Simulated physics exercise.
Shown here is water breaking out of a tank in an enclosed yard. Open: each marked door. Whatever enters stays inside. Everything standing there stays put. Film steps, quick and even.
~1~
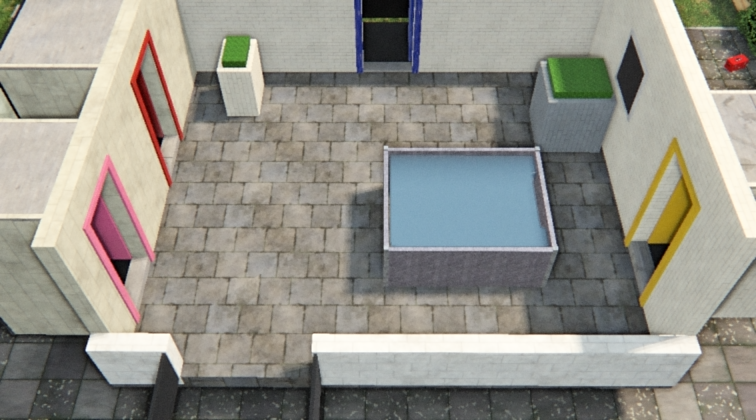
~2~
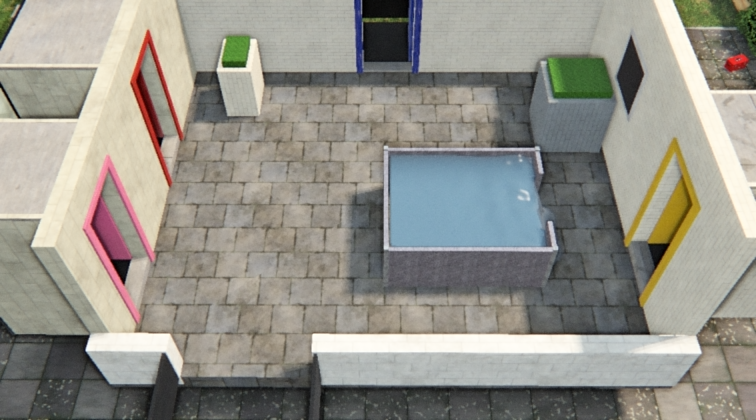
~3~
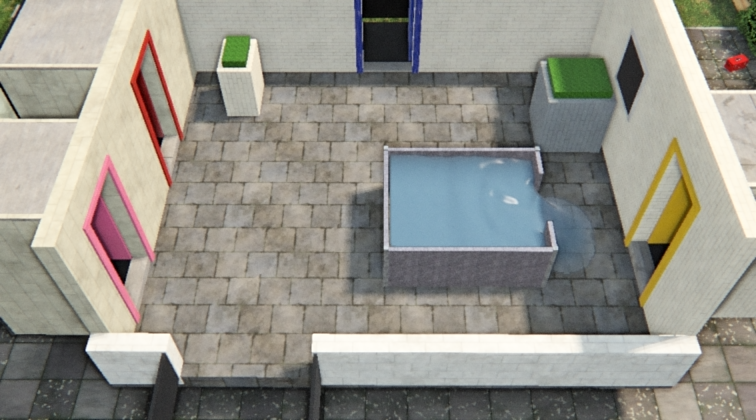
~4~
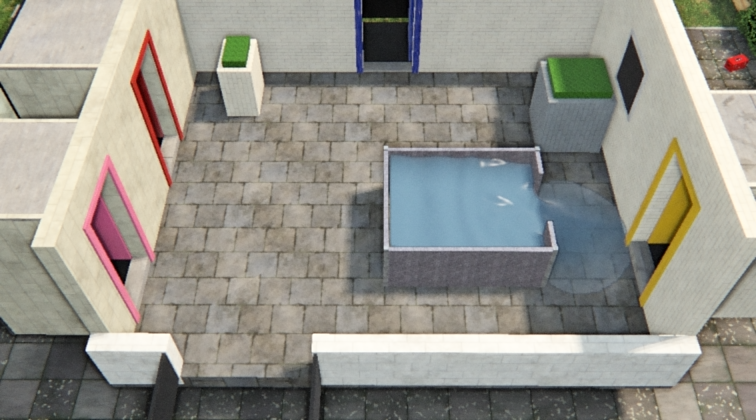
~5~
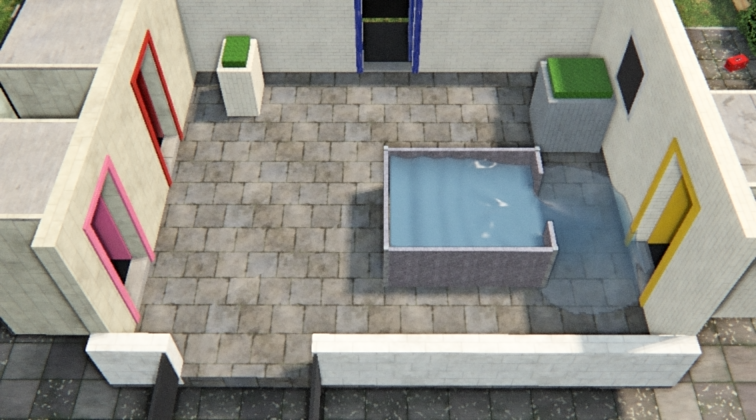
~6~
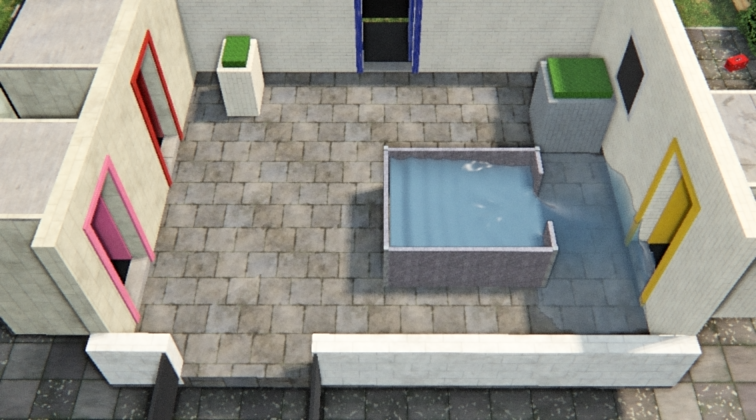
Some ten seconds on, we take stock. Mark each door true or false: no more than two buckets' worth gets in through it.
Pink door: True, red door: True, yellow door: False, blue door: True.
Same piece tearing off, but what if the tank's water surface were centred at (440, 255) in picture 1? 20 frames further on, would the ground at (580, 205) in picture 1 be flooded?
Answer: Reached.
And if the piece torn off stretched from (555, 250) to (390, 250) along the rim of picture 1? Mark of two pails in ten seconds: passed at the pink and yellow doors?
Pink door: Above the limit; yellow door: Above the limit.
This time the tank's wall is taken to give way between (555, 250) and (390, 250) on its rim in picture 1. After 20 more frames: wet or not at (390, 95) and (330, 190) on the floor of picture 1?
In the order asked: The first spot is untouched and the second is untouched.
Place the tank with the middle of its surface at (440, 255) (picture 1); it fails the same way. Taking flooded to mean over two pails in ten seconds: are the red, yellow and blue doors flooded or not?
Well, the red one comes in lower, then the yellow one tops the limit, then the blue one comes in lower.
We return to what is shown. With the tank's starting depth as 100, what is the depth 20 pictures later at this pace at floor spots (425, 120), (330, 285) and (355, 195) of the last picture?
In the order asked, some 4, 4 and 2 in a hundred.
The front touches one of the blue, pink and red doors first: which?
Looks like the one in blue.
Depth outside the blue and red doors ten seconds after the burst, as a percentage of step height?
Respectively about 130 and 70 per cent.
A moment on, water covers 15 % of the floor; the pink door not reached, the red door not reached, the yellow door over two buckets in, the blue door not reached.
Next, water covers 25 % of the floor; the pink door not reached, the red door not reached, the yellow door far over two buckets in, the blue door not reached.
Then, water covers 60 % of the floor; the pink door not reached, the red door not reached, the yellow door far over two buckets in, the blue door wet at the sill, nothing in.
Later, water covers 90 % of the floor; the pink door wet at the sill, nothing in, the red door wet at the sill, nothing in, the yellow door far over two buckets in, the blue door wet at the sill, nothing in.
In the end, water covers 95 % of the floor; the pink door wet at the sill, nothing in, the red door wet at the sill, nothing in, the yellow door far over two buckets in, the blue door wet at the sill, nothing in.
